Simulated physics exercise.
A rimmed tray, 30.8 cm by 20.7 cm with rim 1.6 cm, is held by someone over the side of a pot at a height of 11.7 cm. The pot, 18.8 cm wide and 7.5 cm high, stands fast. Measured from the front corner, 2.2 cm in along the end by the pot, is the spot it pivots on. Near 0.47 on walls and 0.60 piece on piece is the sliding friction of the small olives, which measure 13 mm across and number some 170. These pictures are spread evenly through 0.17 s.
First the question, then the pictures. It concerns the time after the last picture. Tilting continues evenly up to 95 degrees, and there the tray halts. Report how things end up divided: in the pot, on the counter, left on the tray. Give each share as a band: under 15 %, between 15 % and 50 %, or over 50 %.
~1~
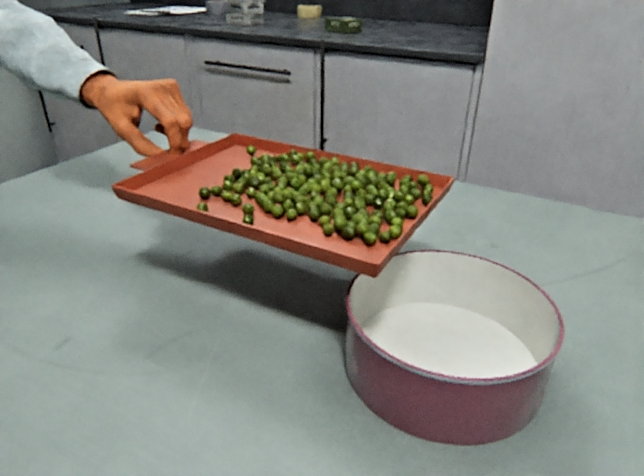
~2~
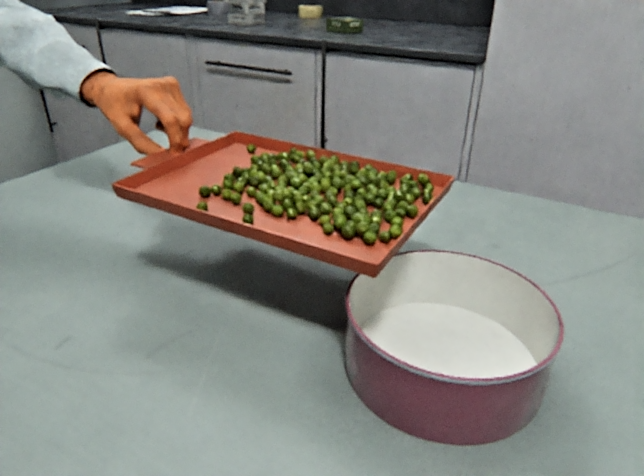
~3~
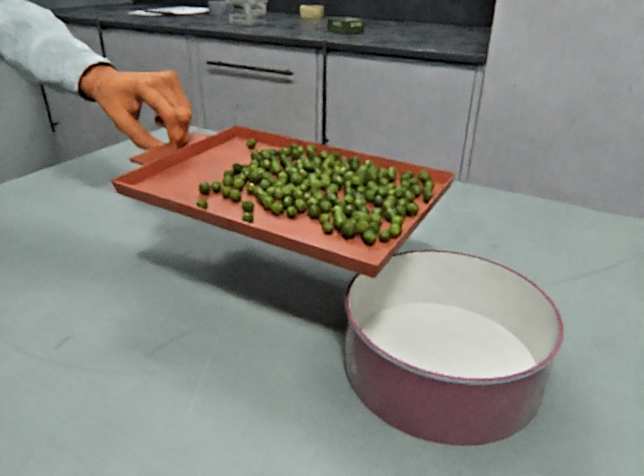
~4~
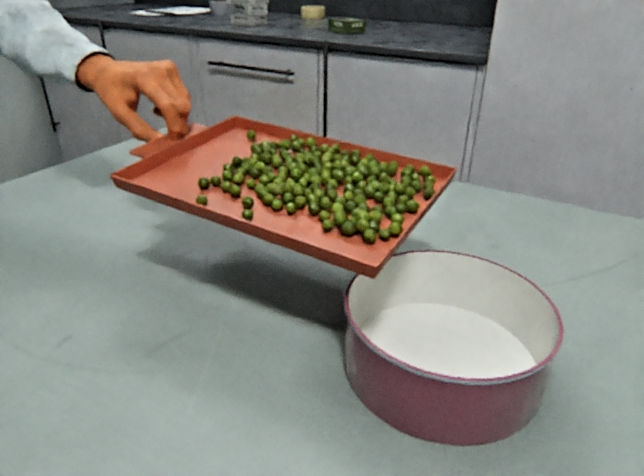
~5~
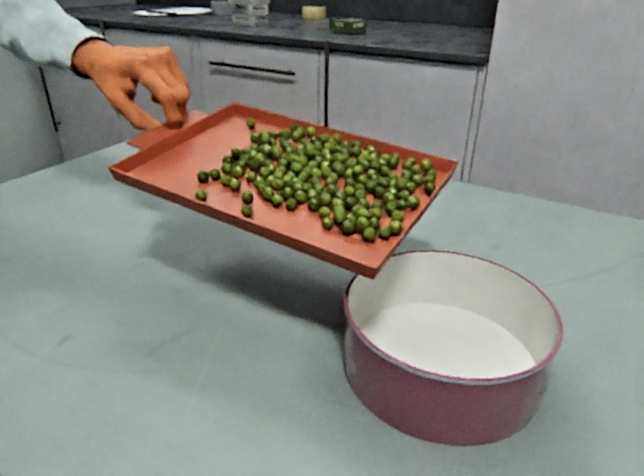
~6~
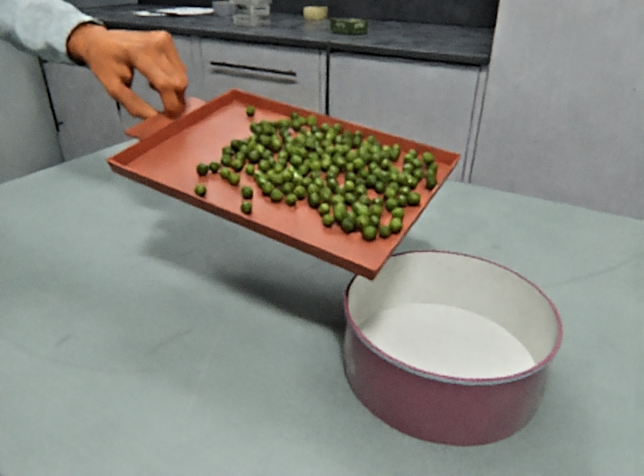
My prediction: Pot: A good amount, counter: Over half, tray: Not much.
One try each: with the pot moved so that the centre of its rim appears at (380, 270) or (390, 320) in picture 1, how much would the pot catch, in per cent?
Estimates: 10 in a hundred and 85 in a hundred.
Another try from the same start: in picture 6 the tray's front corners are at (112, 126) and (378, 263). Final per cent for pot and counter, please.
You'd end with pot at 70 and counter at 30.
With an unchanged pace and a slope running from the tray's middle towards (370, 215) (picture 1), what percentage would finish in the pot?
Roughly 65 % of the pieces.
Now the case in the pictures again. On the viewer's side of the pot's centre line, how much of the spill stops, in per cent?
100 %.
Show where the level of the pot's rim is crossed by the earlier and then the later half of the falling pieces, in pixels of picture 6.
At roughly (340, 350) first, later on at (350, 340).
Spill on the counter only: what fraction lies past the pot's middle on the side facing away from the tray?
That works out to about 20 percent.
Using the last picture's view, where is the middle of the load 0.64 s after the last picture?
Roughly pixel (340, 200).
Then, 0.39 s after the last picture, tilt 52 degrees; the tray holds 100 %, the pot 0 %.
Then, 0.64 s after the last picture, tilt 79 degrees; the tray holds 90 %, the pot 0 %.
Then, 0.99 s after the last picture, tilt 95 degrees; the tray holds 10 %, the pot 25 %.
In the end, pot 30 %, counter 70 %, tray 0 %.
